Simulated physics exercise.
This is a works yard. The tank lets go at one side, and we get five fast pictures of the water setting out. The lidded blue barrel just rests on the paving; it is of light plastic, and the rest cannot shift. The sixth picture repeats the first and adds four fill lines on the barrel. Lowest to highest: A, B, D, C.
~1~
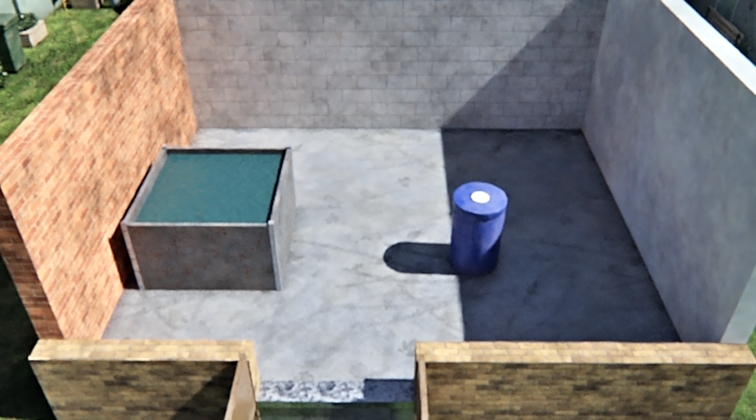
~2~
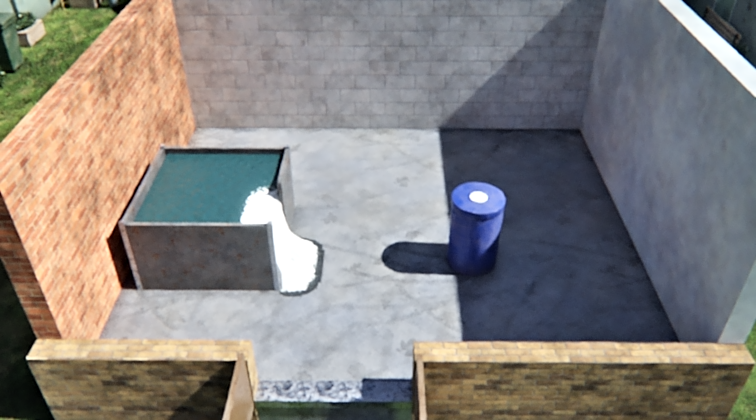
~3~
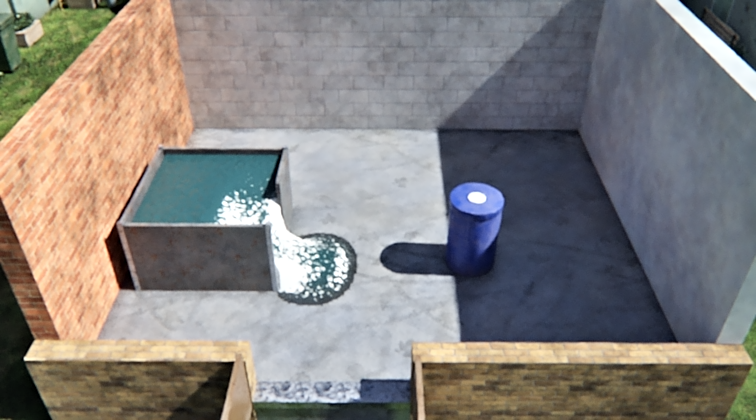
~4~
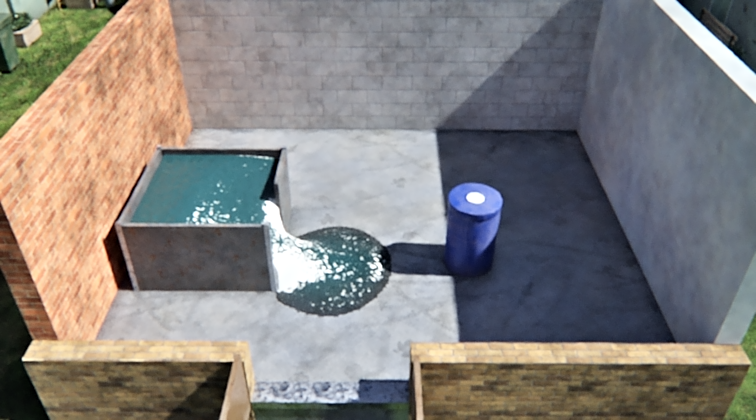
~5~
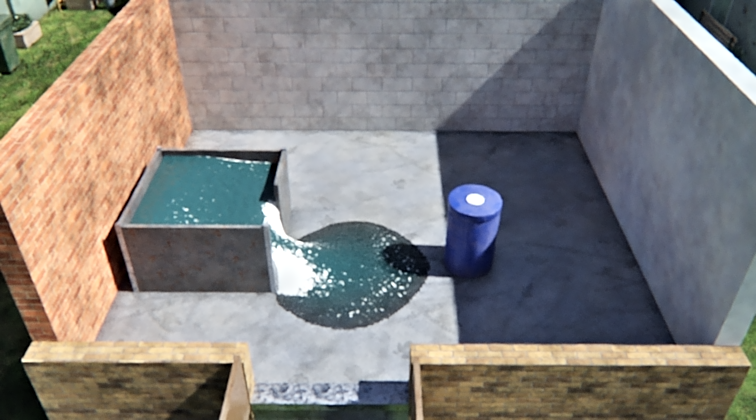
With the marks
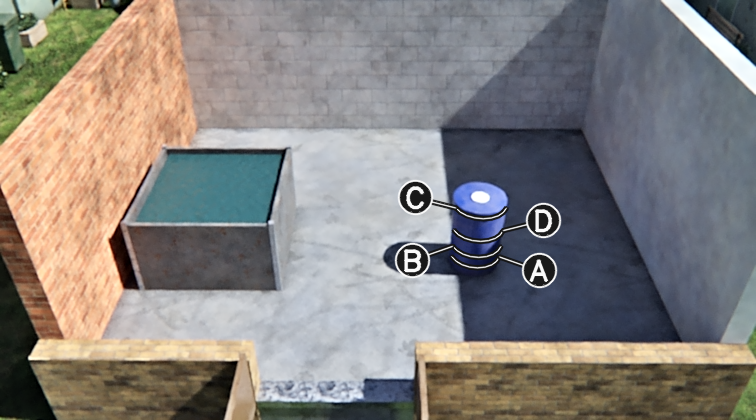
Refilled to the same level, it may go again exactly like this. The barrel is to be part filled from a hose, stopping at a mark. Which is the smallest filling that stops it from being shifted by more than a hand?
Mark D.
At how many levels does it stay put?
Two of them.
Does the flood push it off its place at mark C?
No.
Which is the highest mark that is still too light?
The answer is B.
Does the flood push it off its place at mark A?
Yes, that goes wrong.
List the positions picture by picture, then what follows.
Lid of the blue barrel at (480, 197); tank full, its middle at (214, 189); open gate at (335, 345).
Water covers 1 % of the ground and is seen nearest the barrel at (313, 252).
Water covers 3 % of the ground and is seen nearest the barrel at (344, 253).
Water covers 5 % of the ground and is seen nearest the barrel at (381, 254).
Lid of the blue barrel at (475, 200); water covers 8 % of the ground and is seen nearest the barrel at (418, 257).
On the marked copy, A at (477, 267); B at (478, 257); C at (483, 218); D at (480, 241); from the bottom up A, B, D, C.
If A is chosen, it is pushed about 3 times its own width away.
If B is chosen, it is pushed about half its own width away.
If C is chosen, it does not move.
If D is chosen, it does not move.
